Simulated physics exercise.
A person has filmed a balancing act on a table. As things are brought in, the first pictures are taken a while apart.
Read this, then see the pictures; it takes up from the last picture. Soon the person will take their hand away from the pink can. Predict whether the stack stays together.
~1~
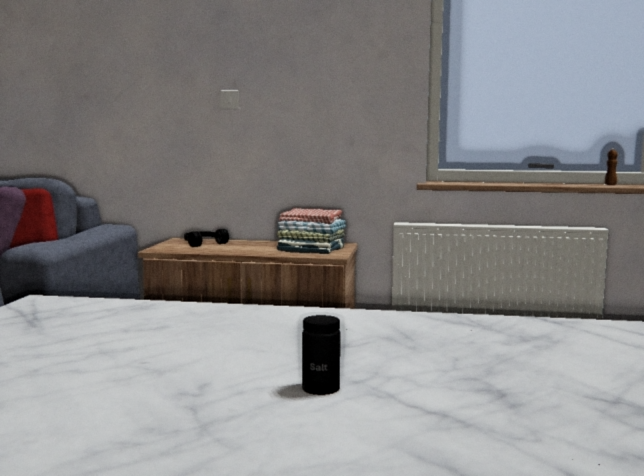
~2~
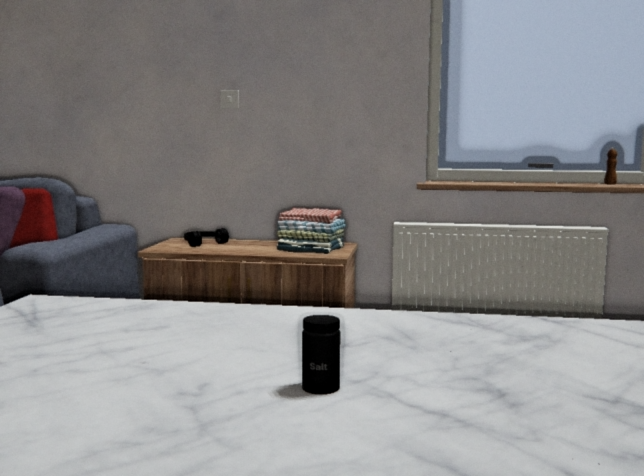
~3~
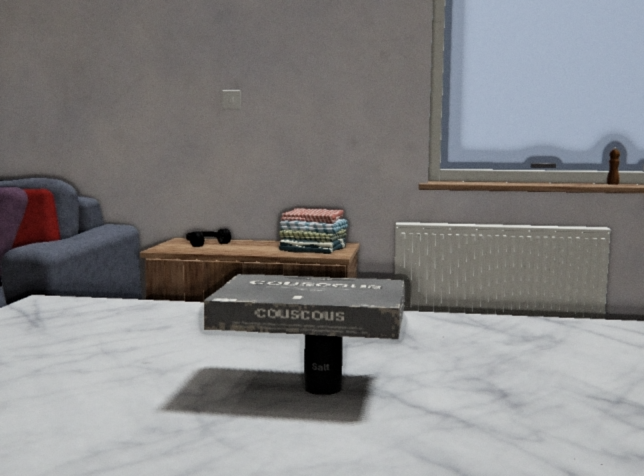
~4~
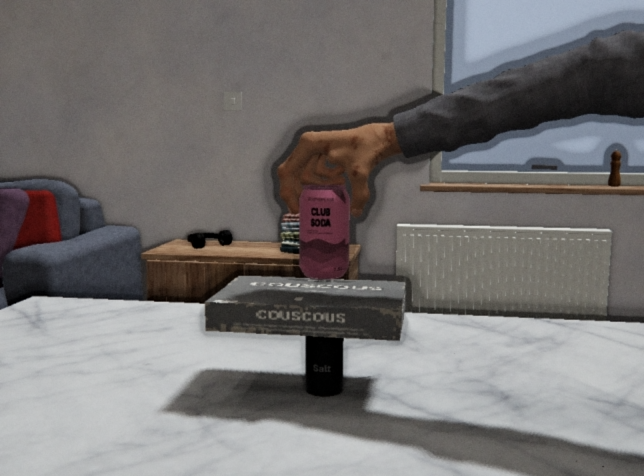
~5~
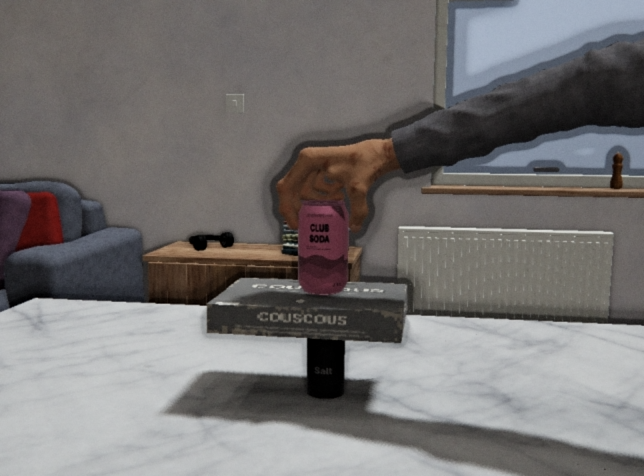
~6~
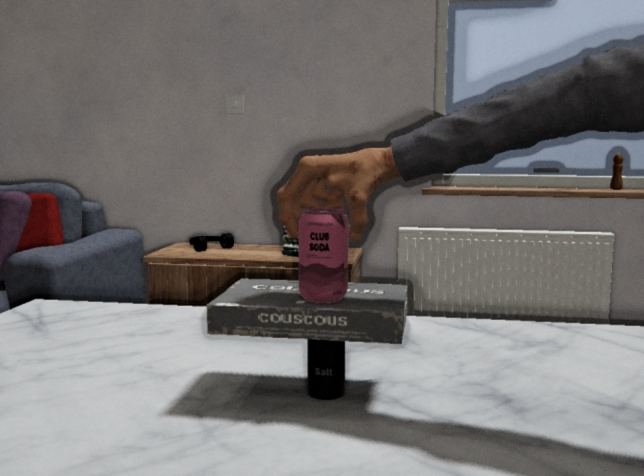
The tower remains standing.
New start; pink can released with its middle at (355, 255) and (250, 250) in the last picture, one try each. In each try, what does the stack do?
Trial 1 - stable; trial 2 - collapsed.
Then, 0.30 s after the last picture, nothing has stirred.
Then, 0.70 s after the last picture, pink can resting near (323, 256).
At rest, all 3 in place. Seen from the same camera at the end, pink can near (323, 256). The stack holds.
